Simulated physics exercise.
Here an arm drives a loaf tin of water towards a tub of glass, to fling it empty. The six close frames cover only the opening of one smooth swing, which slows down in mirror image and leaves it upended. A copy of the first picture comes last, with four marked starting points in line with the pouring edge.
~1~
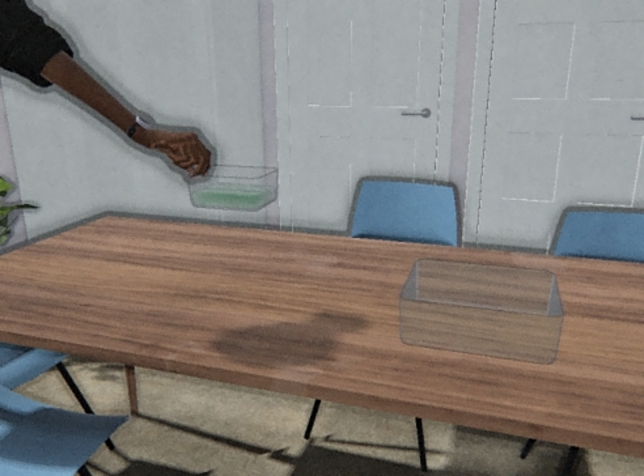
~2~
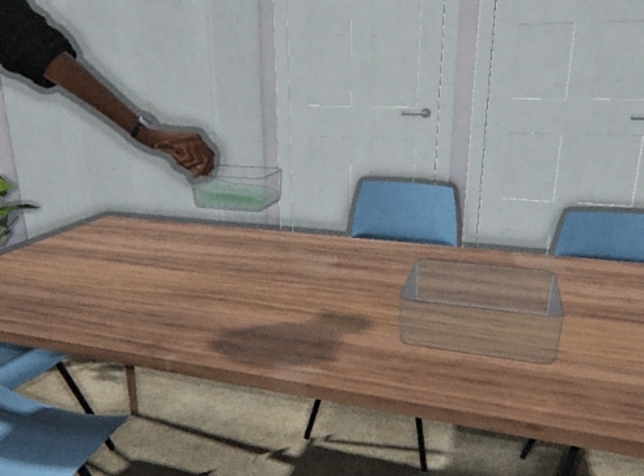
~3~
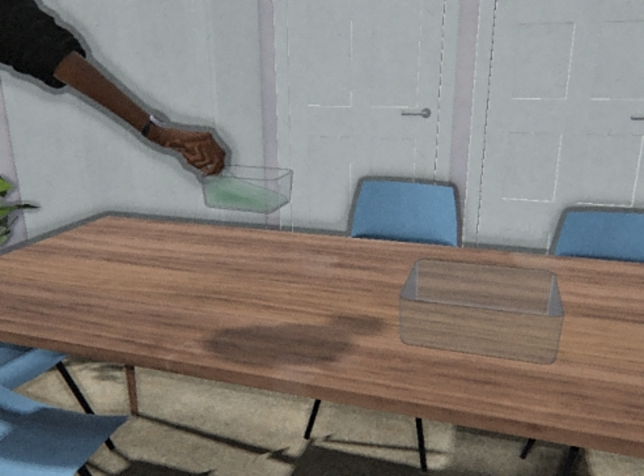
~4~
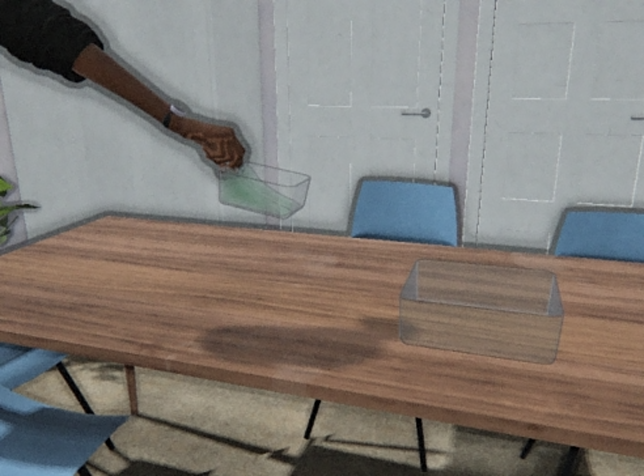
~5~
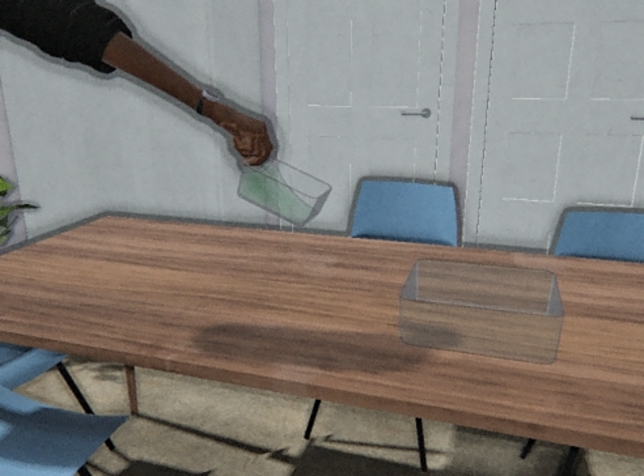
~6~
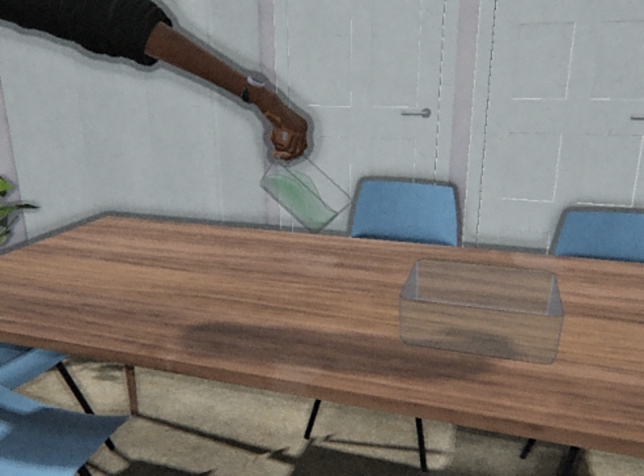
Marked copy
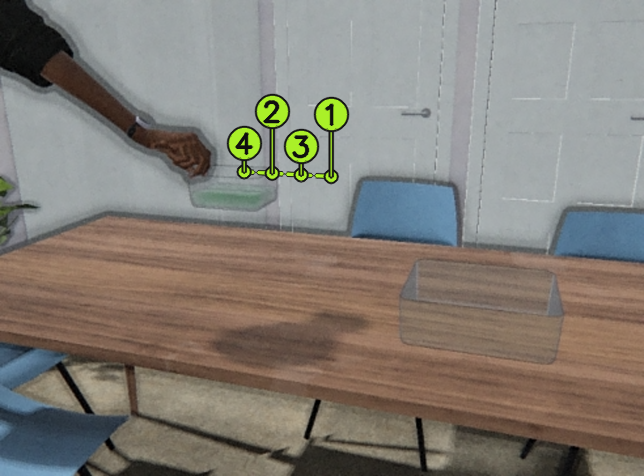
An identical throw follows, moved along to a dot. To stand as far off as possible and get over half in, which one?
The answer is spot 4.
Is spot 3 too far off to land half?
No.
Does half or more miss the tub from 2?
No, not at all.
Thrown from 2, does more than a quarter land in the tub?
Yes, clearly.
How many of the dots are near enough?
All of the four.
On the marked copy, 1 at (331, 176); 2 at (272, 173); 3 at (301, 174); 4 at (244, 171).
For spot 1, about 68 % lands in the tub, 2 % falls short and 29 % goes beside or beyond.
For spot 2, about 77 % lands in the tub, 15 % falls short and 8 % goes beside or beyond.
For spot 3, about 88 % lands in the tub, 2 % falls short and 10 % goes beside or beyond.
For spot 4, about 67 % lands in the tub, 22 % falls short and 11 % goes beside or beyond.
